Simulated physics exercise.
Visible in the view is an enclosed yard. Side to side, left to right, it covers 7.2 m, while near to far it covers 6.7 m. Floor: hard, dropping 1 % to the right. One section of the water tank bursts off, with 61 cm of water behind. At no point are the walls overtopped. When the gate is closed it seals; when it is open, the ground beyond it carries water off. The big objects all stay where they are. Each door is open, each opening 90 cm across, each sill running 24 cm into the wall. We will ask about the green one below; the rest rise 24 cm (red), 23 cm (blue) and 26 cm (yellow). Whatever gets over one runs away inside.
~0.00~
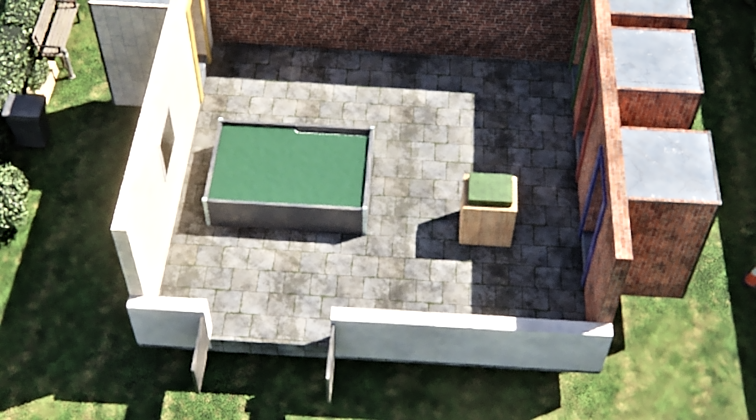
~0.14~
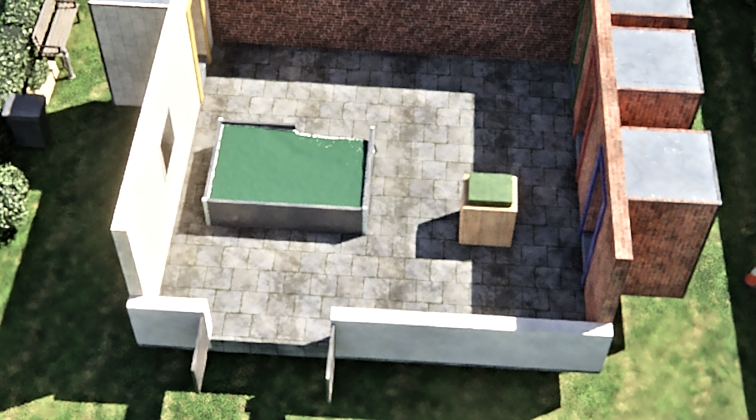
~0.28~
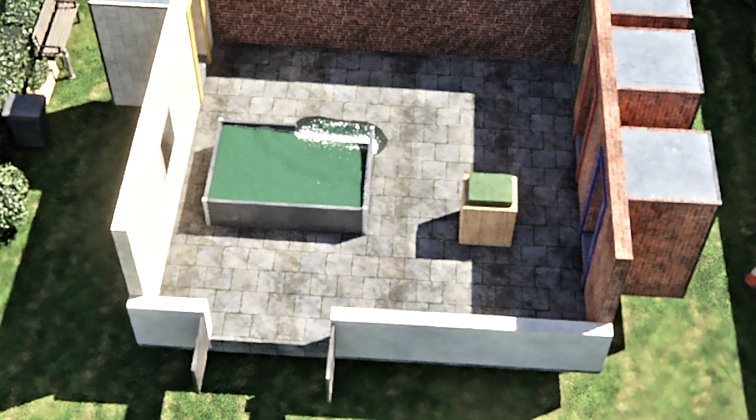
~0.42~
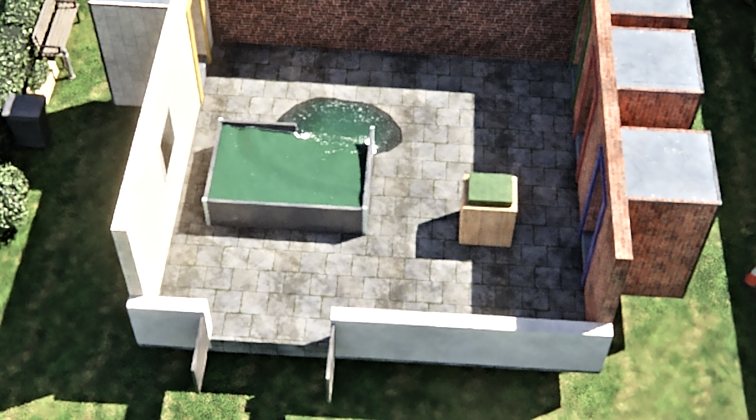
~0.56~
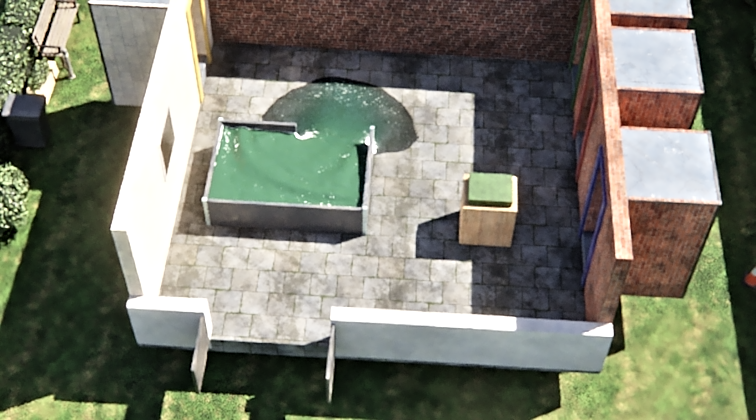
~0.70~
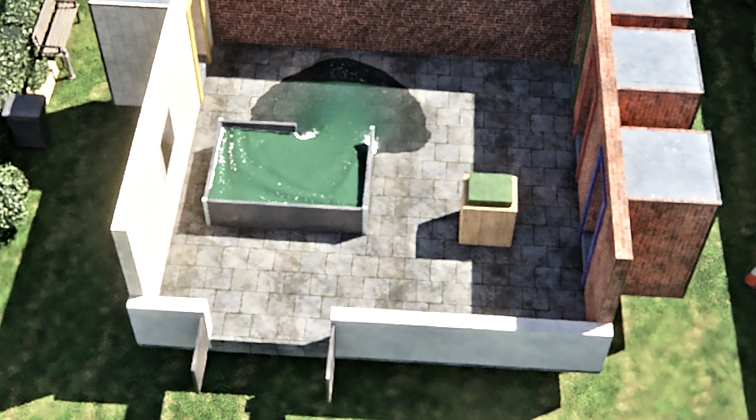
Green water pours out through a gap at the far side of a rectangular tank in a walled, paved yard, first in a narrow white splash, then spreading outward across the paving in a widening, dark, rounded pool.
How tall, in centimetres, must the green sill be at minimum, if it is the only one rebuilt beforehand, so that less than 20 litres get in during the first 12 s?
It needs to be at least 25 cm tall.
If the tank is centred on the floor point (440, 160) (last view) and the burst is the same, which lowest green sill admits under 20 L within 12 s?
About 35 cm.
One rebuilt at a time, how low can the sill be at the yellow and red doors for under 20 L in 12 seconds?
You'd want some 12.0 cm at yellow and some 8.0 cm at red.
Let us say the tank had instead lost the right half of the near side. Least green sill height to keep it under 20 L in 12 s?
Minimum height: Approx. 8.0 cm.
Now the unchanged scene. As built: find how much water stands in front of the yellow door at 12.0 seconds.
Some 4.0 centimetres.
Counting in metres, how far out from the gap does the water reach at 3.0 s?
About 5.2 m.
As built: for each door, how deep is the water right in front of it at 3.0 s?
In cm - red: 0, blue: 0, green: 32, yellow: 15.
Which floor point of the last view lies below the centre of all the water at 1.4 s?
The centre of all the water is around (311, 159).
After 1.4 s water covers 20 % of the floor, deepest (34 cm) near (346, 145); it has not reached the green door.
After 3.0 s water covers 35 % of the floor, deepest (35 cm) near (563, 63); 32 cm at the green door, 9 litres in over its 19 cm sill.
After 12.0 s water covers 95 % of the floor, deepest (14 cm) near (578, 350); 12 cm at the green door, 72 litres in over its 19 cm sill.
At the green door as built, the water arrived by 2.5 s and peaked near 32 cm at 3.0 s.
Run again over the same 12 s with other heights there, 59 litres in over 20 cm, 11 litres over 27 cm. The limit of 20 litres is kept from about 25 cm up.
